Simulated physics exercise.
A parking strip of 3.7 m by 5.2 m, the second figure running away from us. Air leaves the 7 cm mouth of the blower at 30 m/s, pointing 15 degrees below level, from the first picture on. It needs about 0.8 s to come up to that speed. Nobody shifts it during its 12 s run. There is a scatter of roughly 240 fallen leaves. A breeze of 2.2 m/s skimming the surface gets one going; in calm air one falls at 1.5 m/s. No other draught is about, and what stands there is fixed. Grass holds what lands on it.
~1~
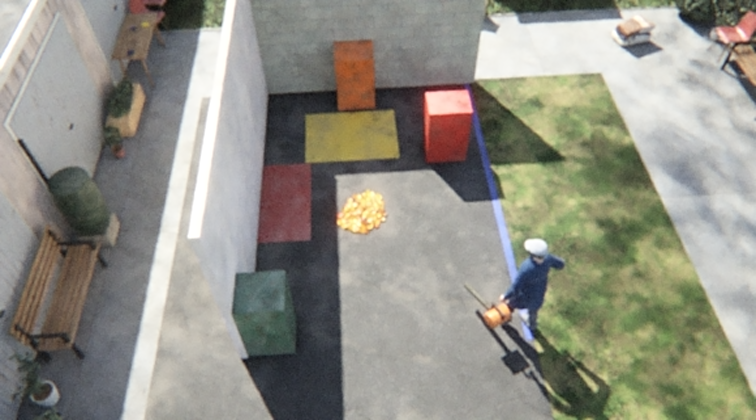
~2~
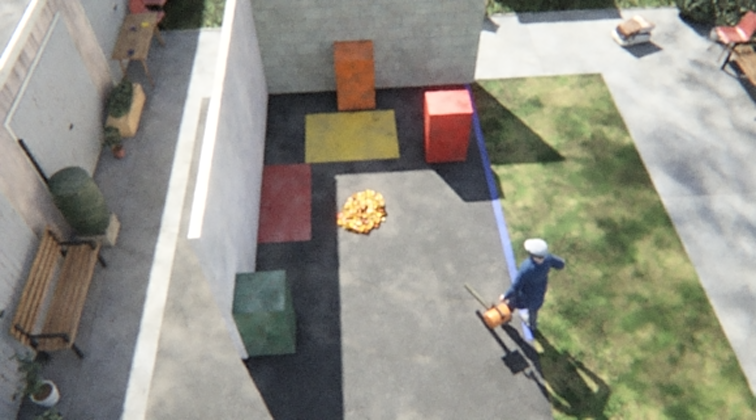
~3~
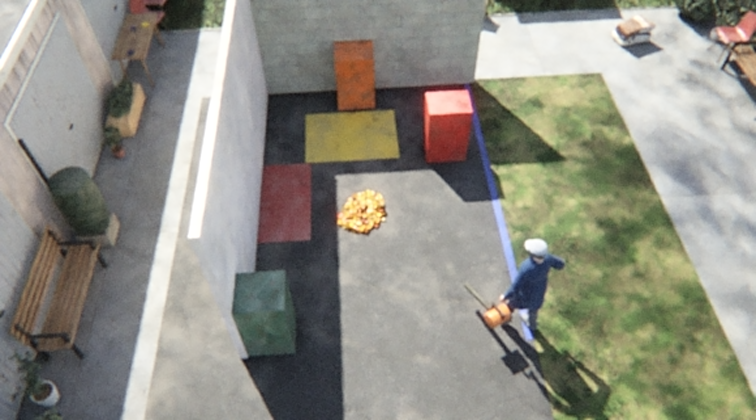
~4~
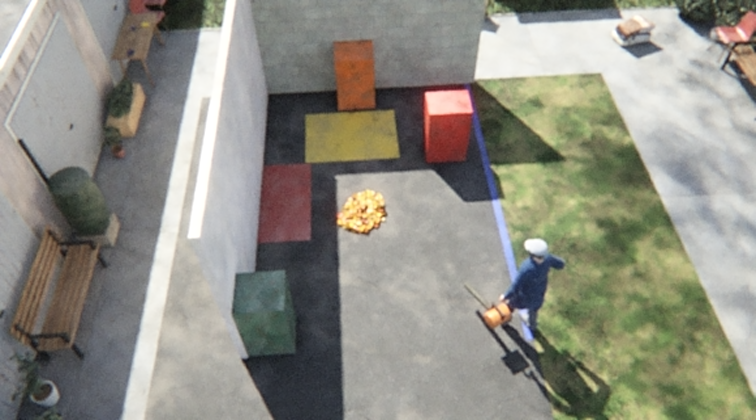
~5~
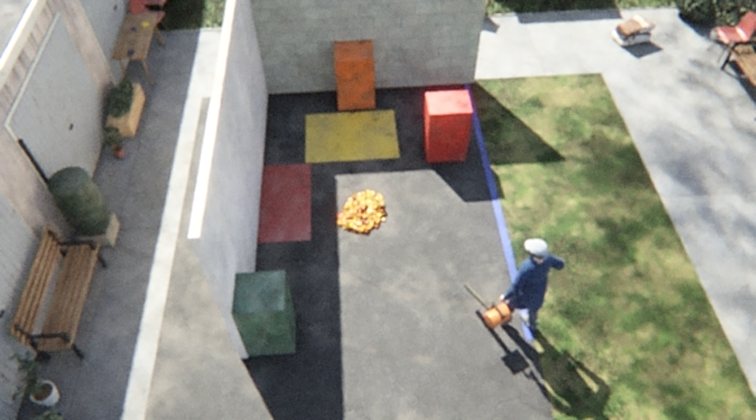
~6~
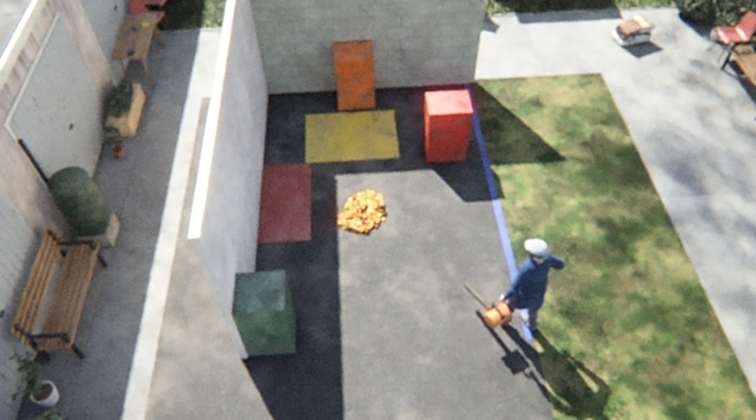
A person in blue with a white cap stands at the lower right, seen from high above, holding an orange blower at the edge of a paved yard beside grass. Orange-yellow leaves lie in a heap mid-yard, near red and yellow patches, a green bin at left, orange and red boxes behind, pale walls and a blue line. Nothing visibly moves, and the view stays fixed.
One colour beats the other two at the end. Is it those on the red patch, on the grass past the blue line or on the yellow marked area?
The biggest group is at the red one.
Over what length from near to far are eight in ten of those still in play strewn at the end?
Roughly 2.0 m.
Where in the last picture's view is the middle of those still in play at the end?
Around (292, 157).
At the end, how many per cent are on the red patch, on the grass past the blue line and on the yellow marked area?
About 30 % red, 0 % blue, 1 % yellow.
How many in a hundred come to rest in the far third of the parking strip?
Near 50 %.
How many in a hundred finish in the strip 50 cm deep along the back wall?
Some 5 per cent.
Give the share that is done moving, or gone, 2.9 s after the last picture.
Some 4 per cent.
Then, 1.5 s after the last picture, 3 % are on the red patch, 28 % on the yellow marked area and 0 % on the grass past the blue line; the middle of those still in play is near (322, 176); 0 % have settled or left.
Then, 2.9 s after the last picture, 18 % are on the red patch, 12 % on the yellow marked area and 0 % on the grass past the blue line; the middle of those still in play is near (307, 169); 4 % have settled or left.
Then, 5.7 s after the last picture, 22 % are on the red patch, 4 % on the yellow marked area and 0 % on the grass past the blue line; the middle of those still in play is near (299, 159); 12 % have settled or left.
Then, 11.1 s after the last picture, at the end, 28 % are on the red patch, 1 % on the yellow marked area and 0 % on the grass past the blue line; the middle of those still in play is near (292, 157).
